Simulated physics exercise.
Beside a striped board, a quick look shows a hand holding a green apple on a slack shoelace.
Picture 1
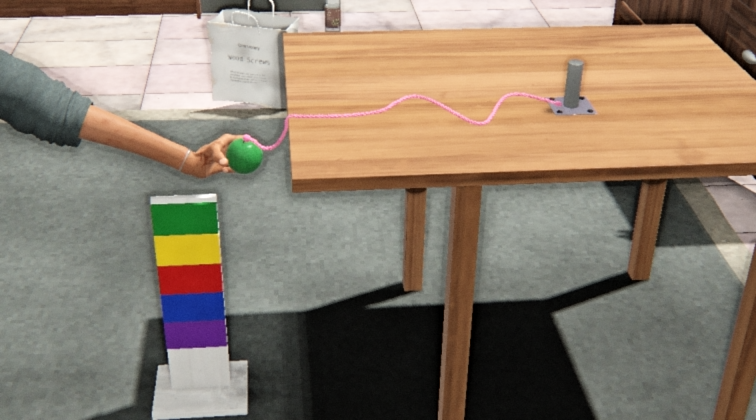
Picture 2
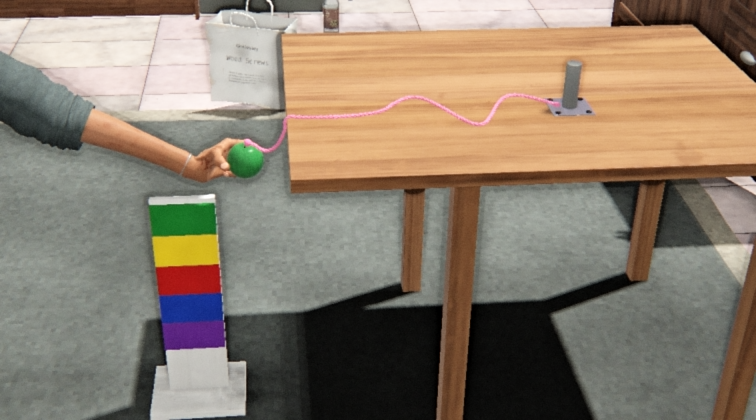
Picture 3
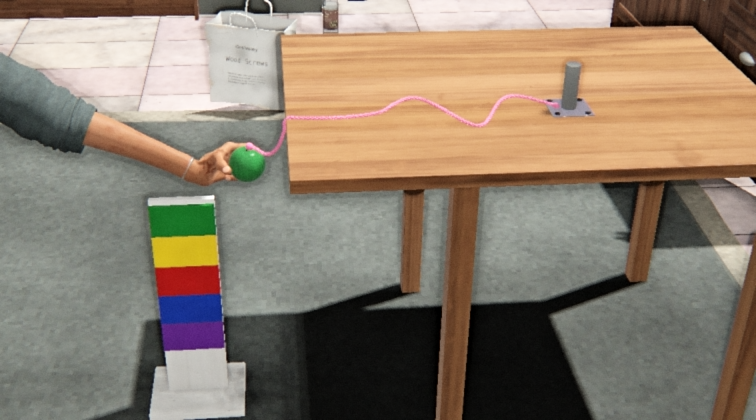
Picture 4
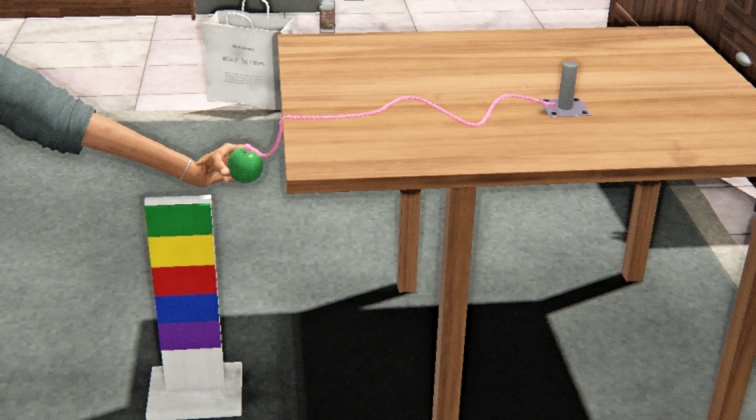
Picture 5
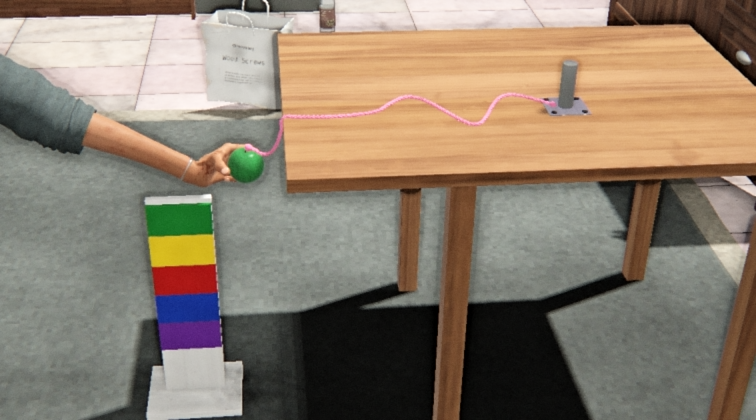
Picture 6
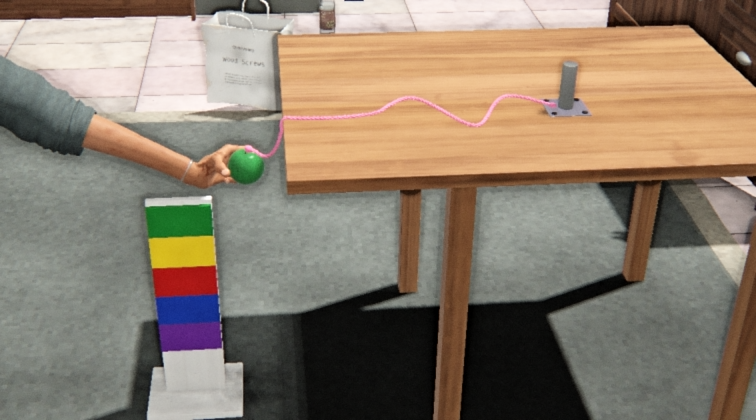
Hand holding a green apple on a slack pink shoelace beside a wooden table and striped board, staying almost still throughout.
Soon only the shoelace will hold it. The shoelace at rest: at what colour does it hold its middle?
The colour is red.
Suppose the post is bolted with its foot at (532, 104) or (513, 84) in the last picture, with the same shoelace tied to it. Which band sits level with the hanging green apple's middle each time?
Try one - blue; try two - blue.
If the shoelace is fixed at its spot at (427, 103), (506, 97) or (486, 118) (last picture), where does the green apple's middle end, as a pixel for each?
Taking the tries in turn: (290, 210), (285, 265) and (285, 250).
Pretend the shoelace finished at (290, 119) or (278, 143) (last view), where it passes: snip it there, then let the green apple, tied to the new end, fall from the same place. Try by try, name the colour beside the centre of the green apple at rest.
In order, the results are green and yellow.
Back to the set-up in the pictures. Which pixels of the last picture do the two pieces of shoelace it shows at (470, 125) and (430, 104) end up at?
In that view they sit near (415, 111) and near (355, 113).
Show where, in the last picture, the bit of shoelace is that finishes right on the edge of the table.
Roughly (380, 111).
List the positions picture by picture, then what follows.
Green apple (244, 156); green (185, 221); yellow (188, 251); red (190, 280); blue (193, 308); purple (196, 336), in the first frame.
Green apple (245, 160); shoelace through (523, 96) (489, 119) (438, 105) (384, 110) (302, 117), in the second frame.
Green apple (247, 164), in the third frame.
Green apple (245, 165); shoelace through (519, 97) (485, 119) (434, 106) (380, 111) (298, 118), in the fourth frame.
Green apple (246, 165), in the fifth frame.
Green apple (246, 167); shoelace through (519, 97) (485, 120) (434, 106) (381, 111) (299, 118), in the sixth frame.
Early on, apple near (257, 278); level with red.
Midway, apple near (315, 265); level with red.
Near the end, apple near (273, 274); level with red.
Finally, apple near (284, 275); level with red. At red.
